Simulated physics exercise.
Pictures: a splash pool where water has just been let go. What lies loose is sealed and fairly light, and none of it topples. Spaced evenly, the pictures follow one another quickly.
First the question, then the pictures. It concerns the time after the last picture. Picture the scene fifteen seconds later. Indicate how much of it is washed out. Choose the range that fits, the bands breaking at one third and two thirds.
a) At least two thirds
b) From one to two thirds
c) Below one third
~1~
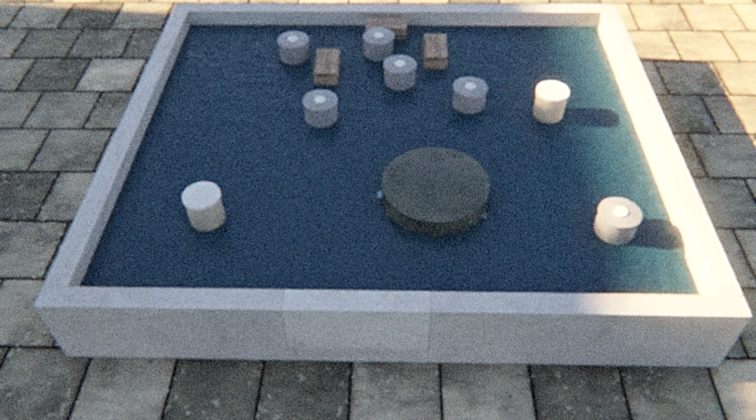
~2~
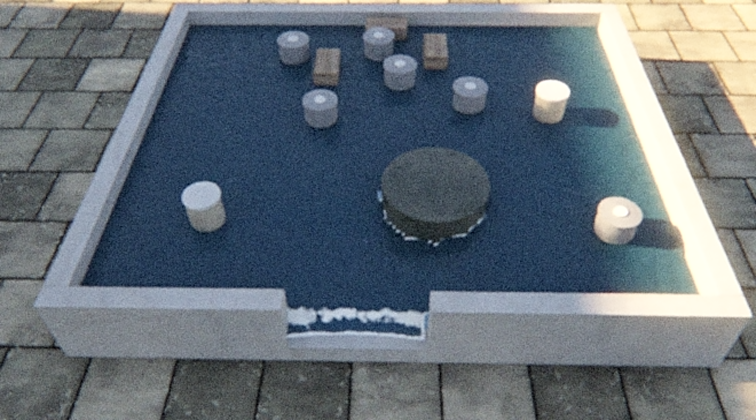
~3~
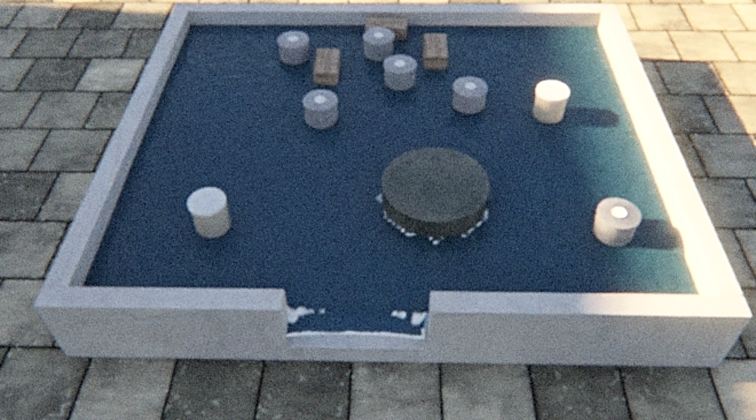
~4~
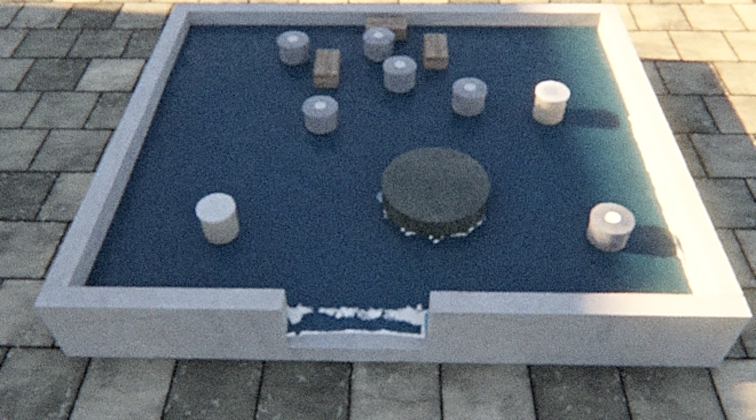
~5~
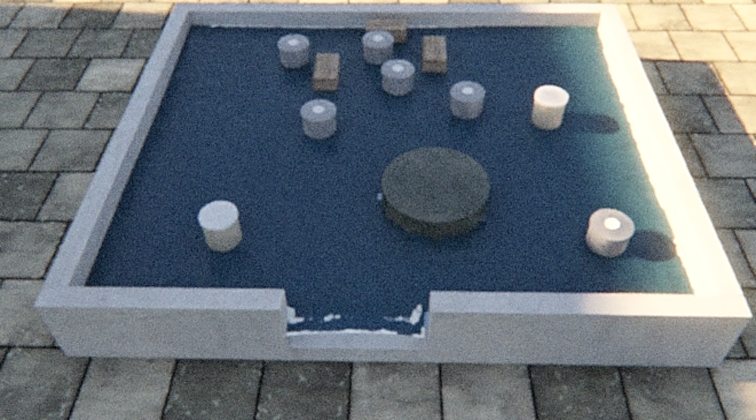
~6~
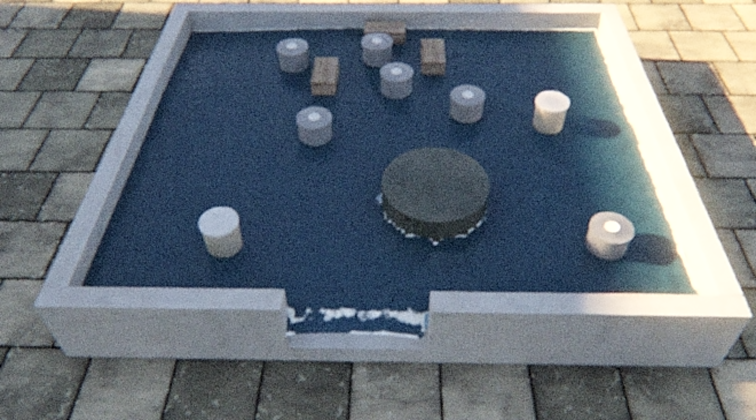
Below one third (c).
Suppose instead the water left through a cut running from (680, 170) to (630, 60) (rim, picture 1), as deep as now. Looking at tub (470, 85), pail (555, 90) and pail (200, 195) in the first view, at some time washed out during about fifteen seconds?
In that order: Through, gone, still in.
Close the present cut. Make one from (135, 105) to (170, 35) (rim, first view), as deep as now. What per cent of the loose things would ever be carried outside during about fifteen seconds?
Roughly 70 in a hundred.
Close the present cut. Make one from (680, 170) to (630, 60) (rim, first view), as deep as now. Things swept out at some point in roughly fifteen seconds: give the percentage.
About 50 %.
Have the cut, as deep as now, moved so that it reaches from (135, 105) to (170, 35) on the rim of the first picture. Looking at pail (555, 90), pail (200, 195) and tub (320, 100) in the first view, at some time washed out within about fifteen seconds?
Going through them, number one is held back, number two is flushed away and number three is flushed away.
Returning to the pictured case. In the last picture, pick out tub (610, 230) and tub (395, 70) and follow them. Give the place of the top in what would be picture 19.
I'd expect them close to (547, 266) and (377, 94).
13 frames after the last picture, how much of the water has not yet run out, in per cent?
By my count, 76 per cent.
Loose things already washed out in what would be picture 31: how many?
That comes to 2.
A moment on, 0 of 11 are out; 11 afloat.
Next, 1 of 11 are out; 10 afloat.
Later, 2 of 11 are out; 9 afloat.
In the end, 3 of 11 are out; 8 afloat.
